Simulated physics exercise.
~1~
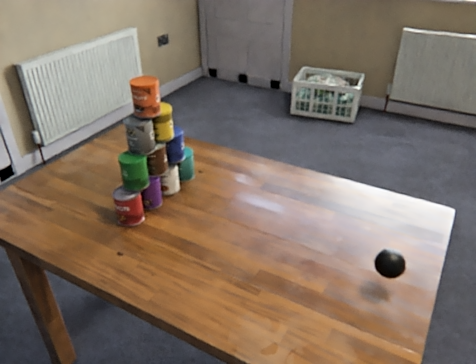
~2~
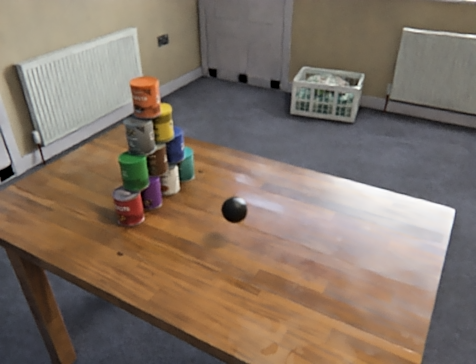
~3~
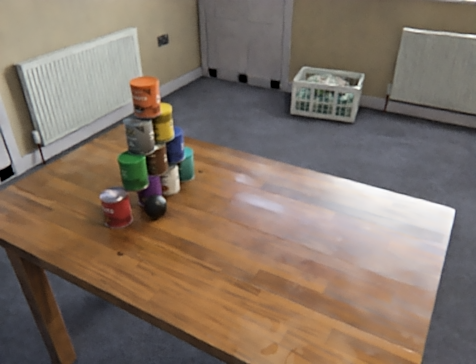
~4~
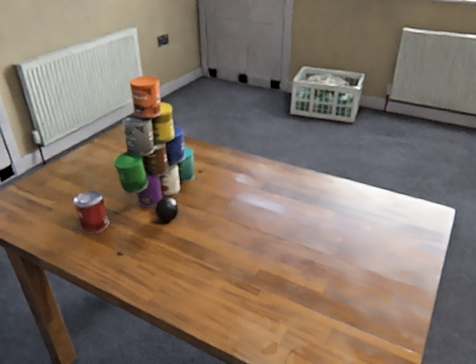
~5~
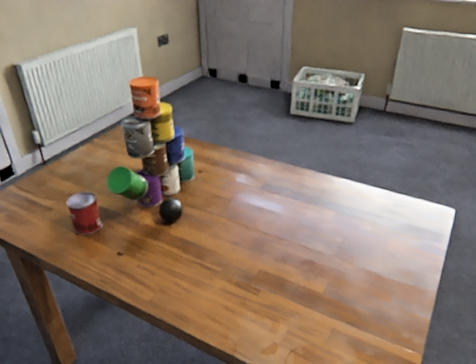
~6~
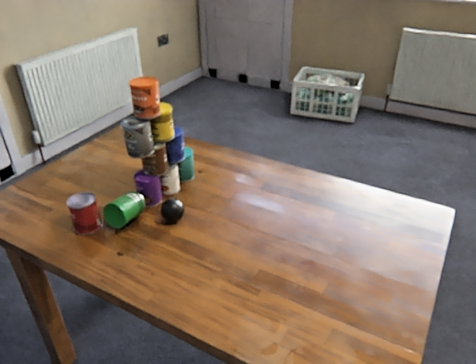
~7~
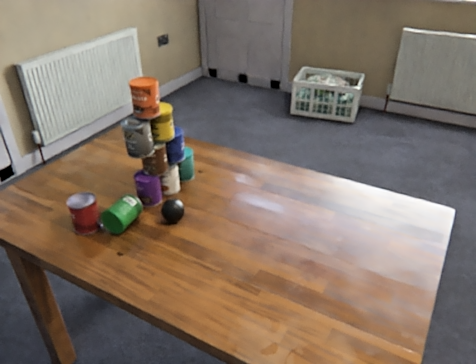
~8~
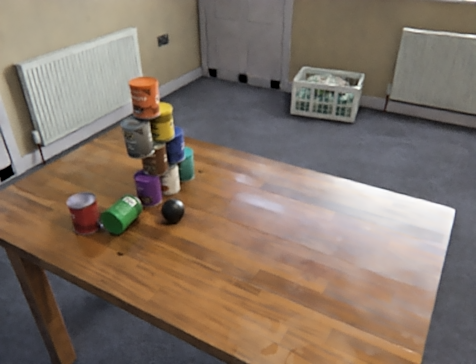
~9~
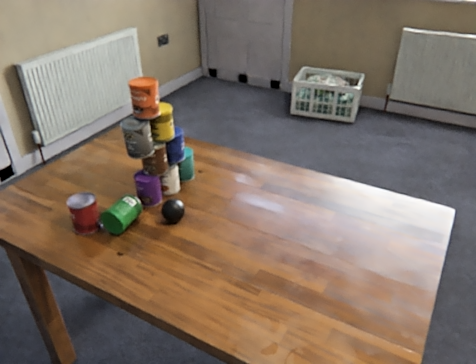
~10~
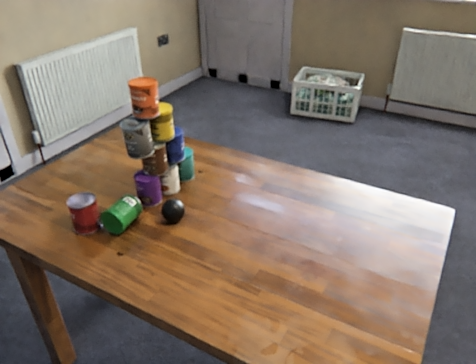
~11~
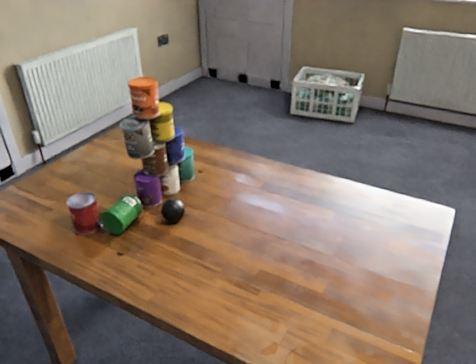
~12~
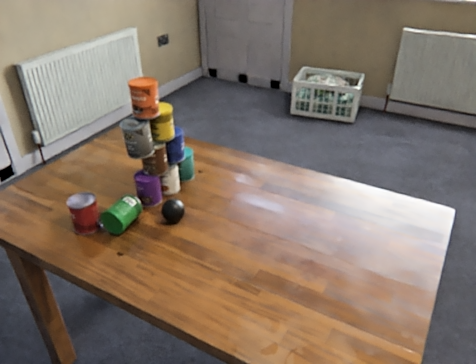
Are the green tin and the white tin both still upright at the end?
No, only the white tin is still upright. The green tin tips over and ends up lying on its side on the table.
